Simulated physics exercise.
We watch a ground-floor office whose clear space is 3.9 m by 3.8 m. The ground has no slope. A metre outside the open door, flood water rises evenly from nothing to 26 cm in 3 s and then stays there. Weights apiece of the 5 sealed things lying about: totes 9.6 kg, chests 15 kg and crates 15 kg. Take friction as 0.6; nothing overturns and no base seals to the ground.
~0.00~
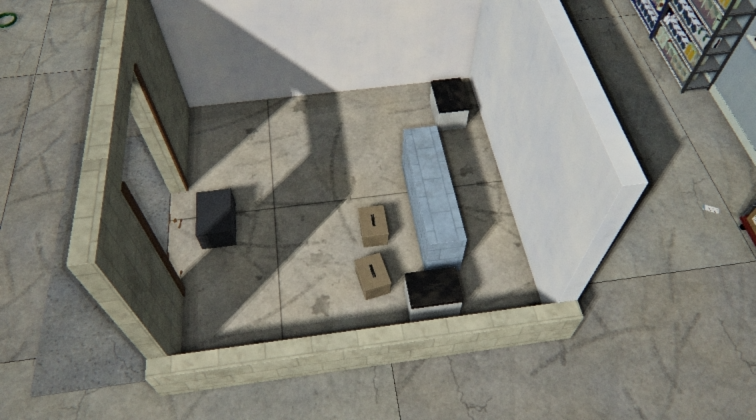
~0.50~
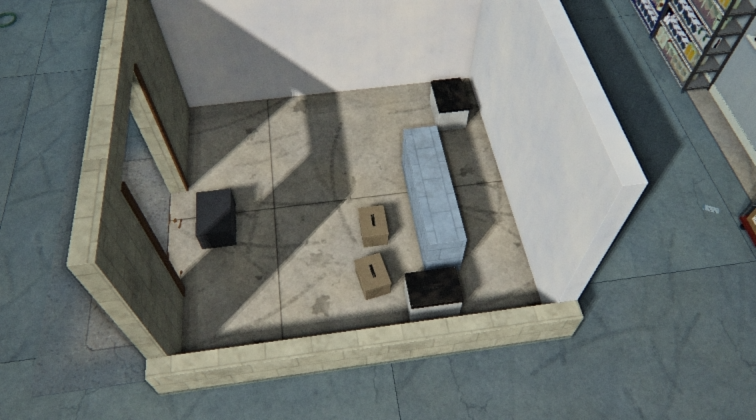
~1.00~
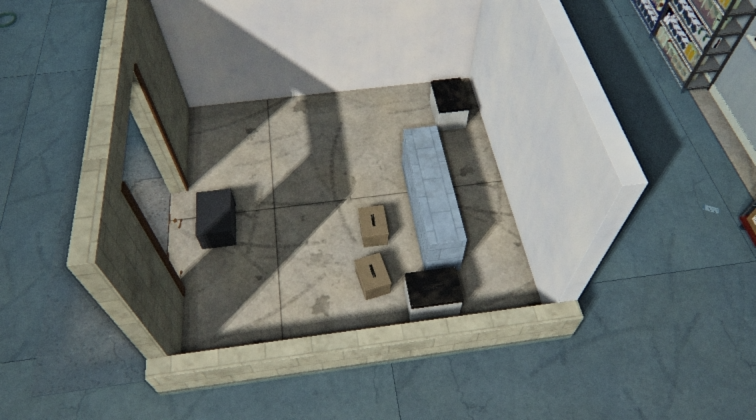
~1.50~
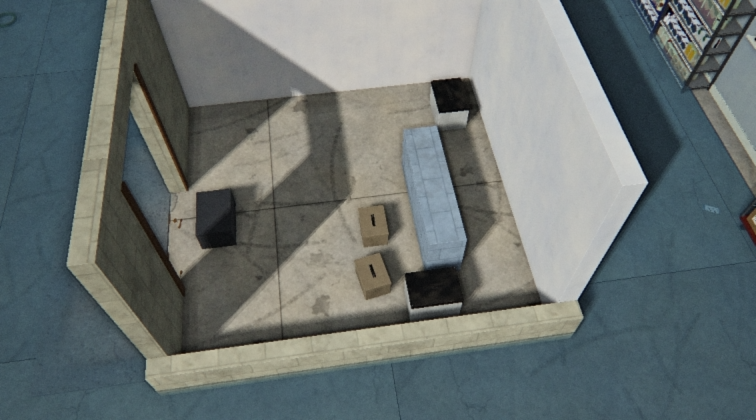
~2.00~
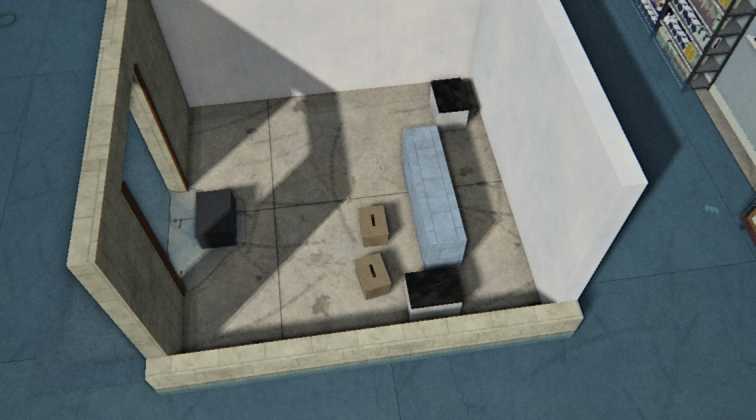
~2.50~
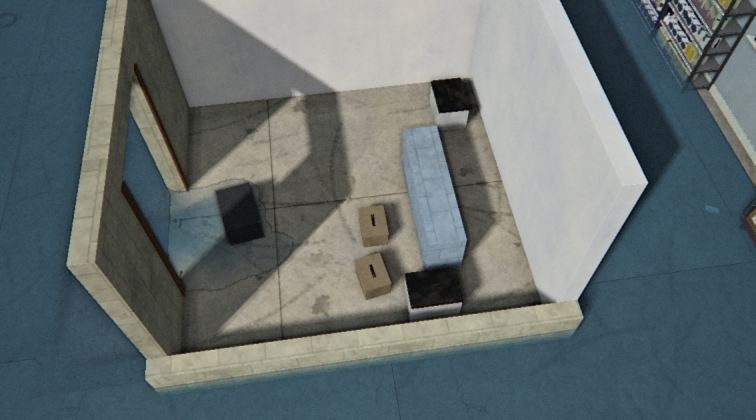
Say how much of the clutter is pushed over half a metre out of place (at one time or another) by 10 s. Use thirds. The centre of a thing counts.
It is two thirds or above.
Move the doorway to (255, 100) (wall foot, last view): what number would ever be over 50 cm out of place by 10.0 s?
Then 4.
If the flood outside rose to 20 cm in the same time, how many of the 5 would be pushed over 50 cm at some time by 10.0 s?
In that case 5 of them.
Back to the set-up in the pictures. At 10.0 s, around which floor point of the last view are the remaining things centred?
Around (465, 206).
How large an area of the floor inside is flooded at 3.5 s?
Some 5.5 m2.
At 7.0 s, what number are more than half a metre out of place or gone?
By then 4.
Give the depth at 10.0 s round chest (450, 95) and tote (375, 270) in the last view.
About 19 and 20 cm.
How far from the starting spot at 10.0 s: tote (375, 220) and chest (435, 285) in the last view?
In turn: 150 cm, 100 cm.
After 3.5 s 1 of 5 are over 50 cm from their spots; 0 afloat.
After 4.5 s 1 of 5 are over 50 cm from their spots; 1 afloat.
After 7.0 s 4 of 5 are over 50 cm from their spots; 5 afloat.
After 10.0 s 5 of 5 are over 50 cm from their spots, and 5 have been at some point; 5 afloat.
